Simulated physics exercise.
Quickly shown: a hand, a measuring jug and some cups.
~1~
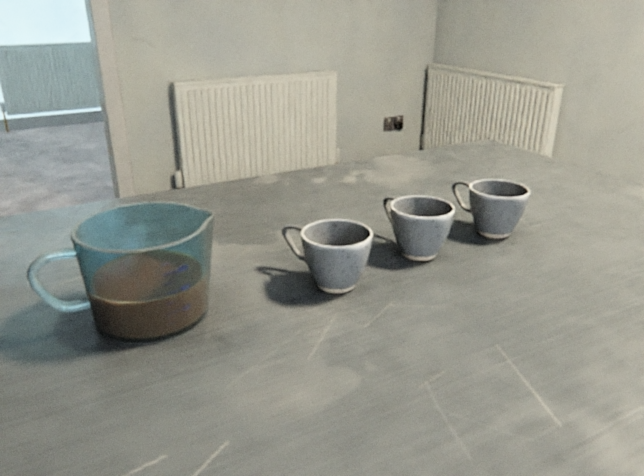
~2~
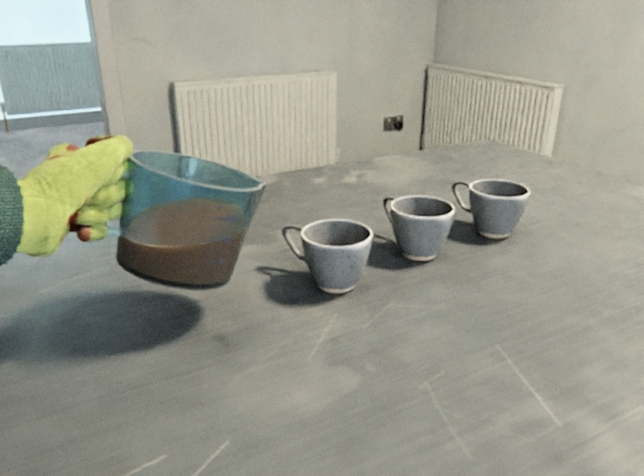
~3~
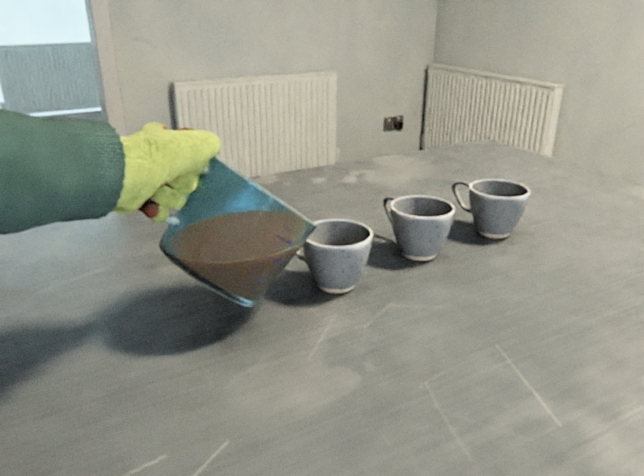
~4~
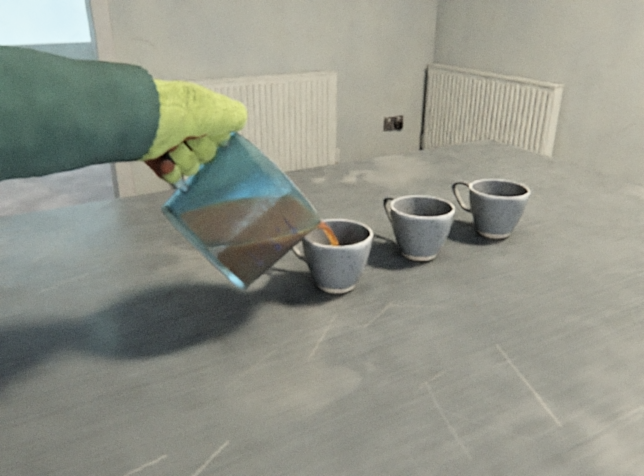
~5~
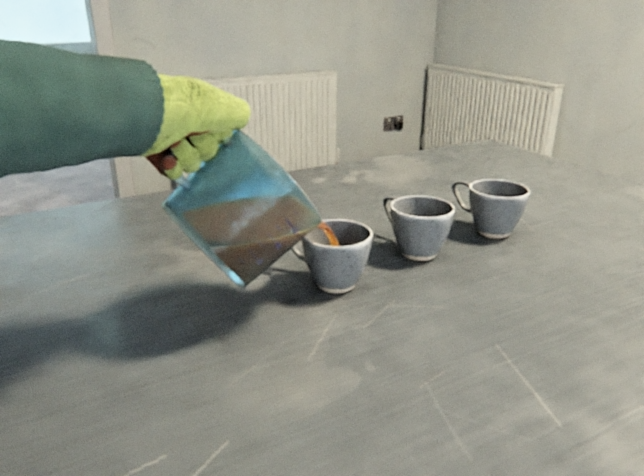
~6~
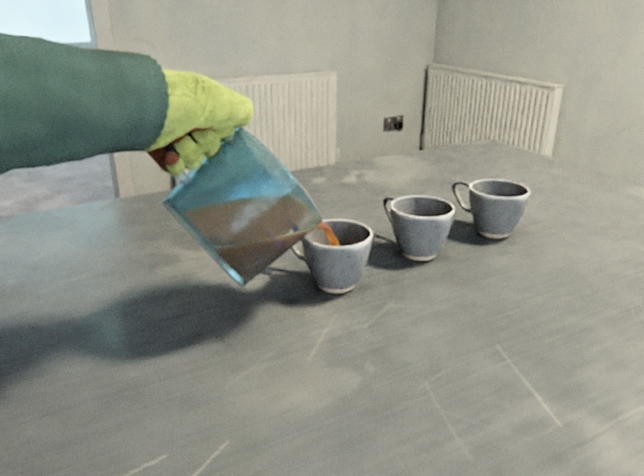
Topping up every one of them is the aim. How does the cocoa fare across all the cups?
It runs dry first.
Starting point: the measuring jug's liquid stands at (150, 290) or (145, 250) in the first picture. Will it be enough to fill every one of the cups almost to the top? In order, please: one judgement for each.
Taking the two tries in turn, the first one doesn't stretch and the second one stretches far enough.
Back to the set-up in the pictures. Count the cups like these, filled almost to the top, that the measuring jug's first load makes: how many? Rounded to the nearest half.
Estimate: Close to 2.5.
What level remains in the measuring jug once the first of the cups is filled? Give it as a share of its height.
Level: Close to 25 per cent.
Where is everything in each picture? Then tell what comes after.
The first frame shows all stand on the top; measuring jug (147, 267) about half full; three cups, the last at (497, 208).
The second frame shows the hand lifts the measuring jug; measuring jug about half full, surface at (185, 223); the first is empty.
In the third frame, the measuring jug is brought over; measuring jug (238, 229) tipped 40° with all of its load; three cups, the last at (497, 208).
In the fourth frame, a stream runs into the first cup; measuring jug (243, 212) tipped 55° with nearly all of its load; the first is about a quarter full.
In the fifth frame, a stream runs into the first cup; measuring jug (243, 210) tipped 55° with nearly all of its load; three cups, the last at (497, 208).
In the sixth frame, a stream runs into the first cup; measuring jug (244, 207) tipped 55° with about three quarters of its load; the first is about half full.
Soon after, the first is about two thirds full.
Later, the first is done and the measuring jug has about half of its load.
In the end, the measuring jug is empty with two filled and the next at about a quarter of a serving.
